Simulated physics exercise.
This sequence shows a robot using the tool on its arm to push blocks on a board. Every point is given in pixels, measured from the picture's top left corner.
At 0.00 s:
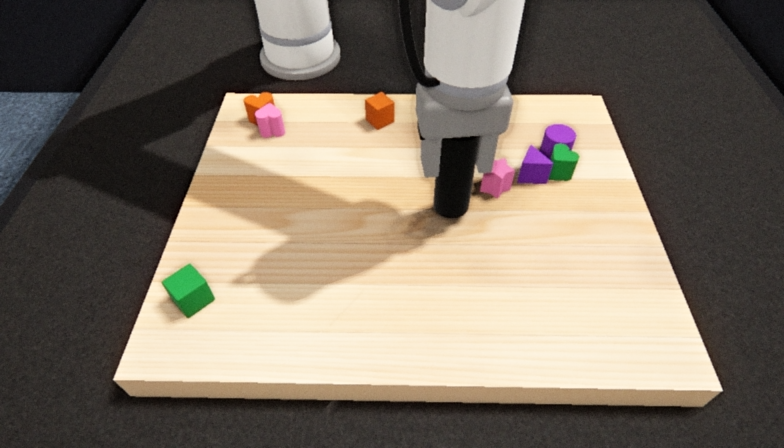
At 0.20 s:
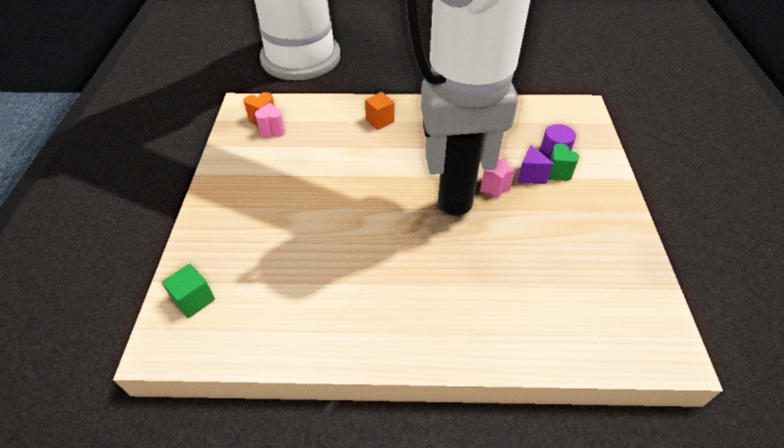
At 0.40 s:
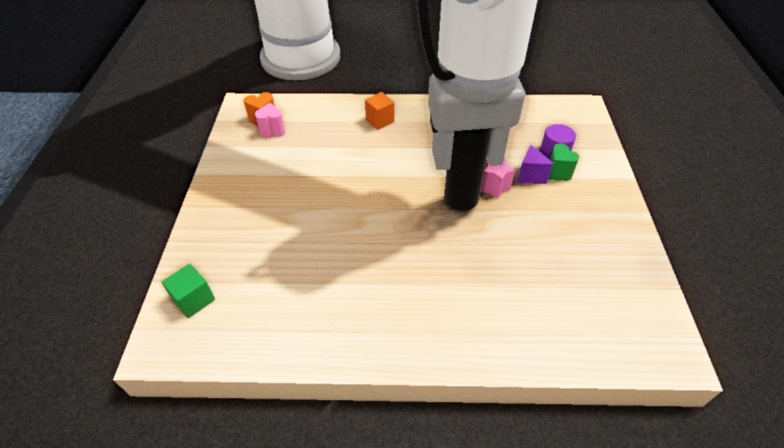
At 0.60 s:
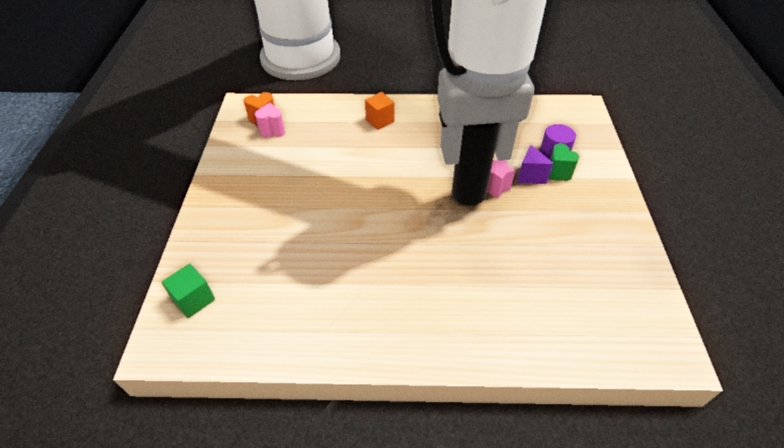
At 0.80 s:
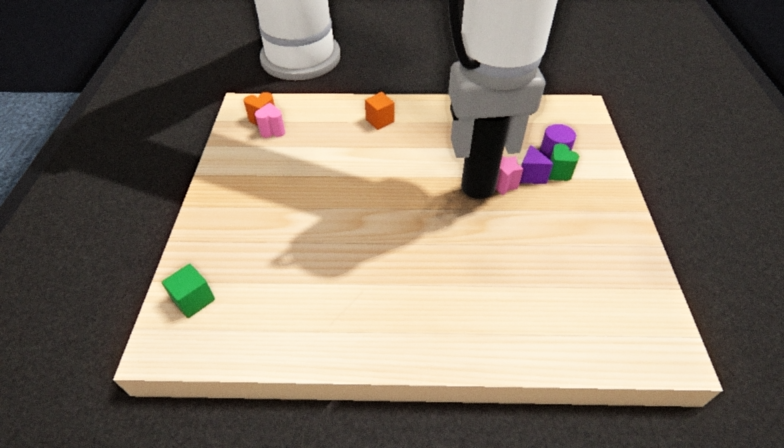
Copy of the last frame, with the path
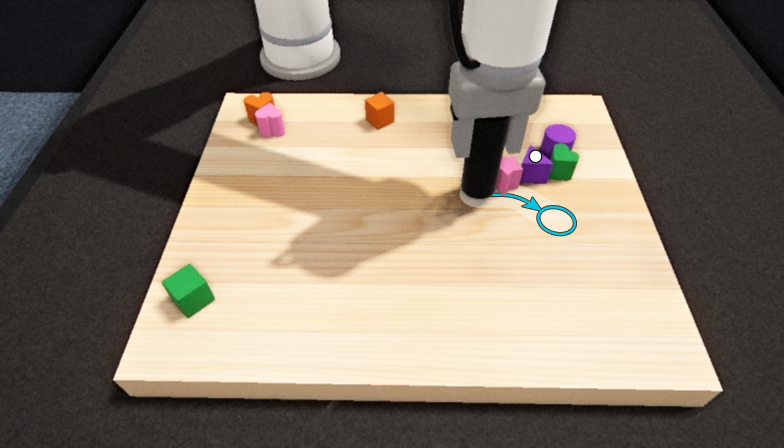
A pale wooden board lies on a dark surface, seen from above at an angle by a still camera. An orange and a pink block sit at the upper left, an orange block at the top, a green cube at the lower left, and pink, purple and green blocks at the upper right. The robot arm slides its black tool slightly right and back, nudging the pink block toward the purple one.
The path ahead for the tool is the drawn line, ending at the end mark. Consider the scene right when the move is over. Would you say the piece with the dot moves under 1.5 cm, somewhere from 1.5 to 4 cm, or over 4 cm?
Middling, 1.5 to 4 cm.
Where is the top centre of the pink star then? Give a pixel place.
It should be at (524, 157) by then.
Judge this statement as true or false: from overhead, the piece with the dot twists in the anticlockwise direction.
Answer: False.
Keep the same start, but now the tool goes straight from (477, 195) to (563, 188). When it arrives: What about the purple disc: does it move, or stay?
By the last moment of the path, the purple disc has shifted.
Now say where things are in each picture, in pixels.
Tool tip at (451, 206); block tops, pink star at (499, 167); purple triangular piece at (536, 156); purple disc at (561, 133); green heart at (565, 153), in the first picture.
Tool at (455, 203); blocks unchanged, in the second picture.
Tool at (461, 199); blocks unchanged, in the third picture.
Tool at (469, 193); blocks unchanged, in the fourth picture.
Tool at (478, 187); pink star at (507, 163); purple triangular piece at (536, 156); purple disc at (561, 133); green heart at (565, 153), in the fifth picture.
Path on the board, from (477, 195) over (505, 195) and (532, 205) to (557, 220); the dot is on the purple triangular piece.
The first path, step by step. One third of the way, tool at (508, 187); pink star at (522, 157), turned 10° anticlockwise; purple triangular piece at (548, 153), turned 25° clockwise; green heart at (569, 153), turned 15° anticlockwise.
Two thirds of the way, tool at (535, 197); pink star at (524, 157), turned 30° anticlockwise; purple triangular piece at (549, 152), turned 30° clockwise; green heart at (569, 152), turned 15° anticlockwise.
At the end, tool at (559, 213); pink star at (524, 157), turned 30° anticlockwise; purple triangular piece at (549, 152), turned 30° clockwise; purple disc in place; green heart at (569, 152), turned 15° anticlockwise.
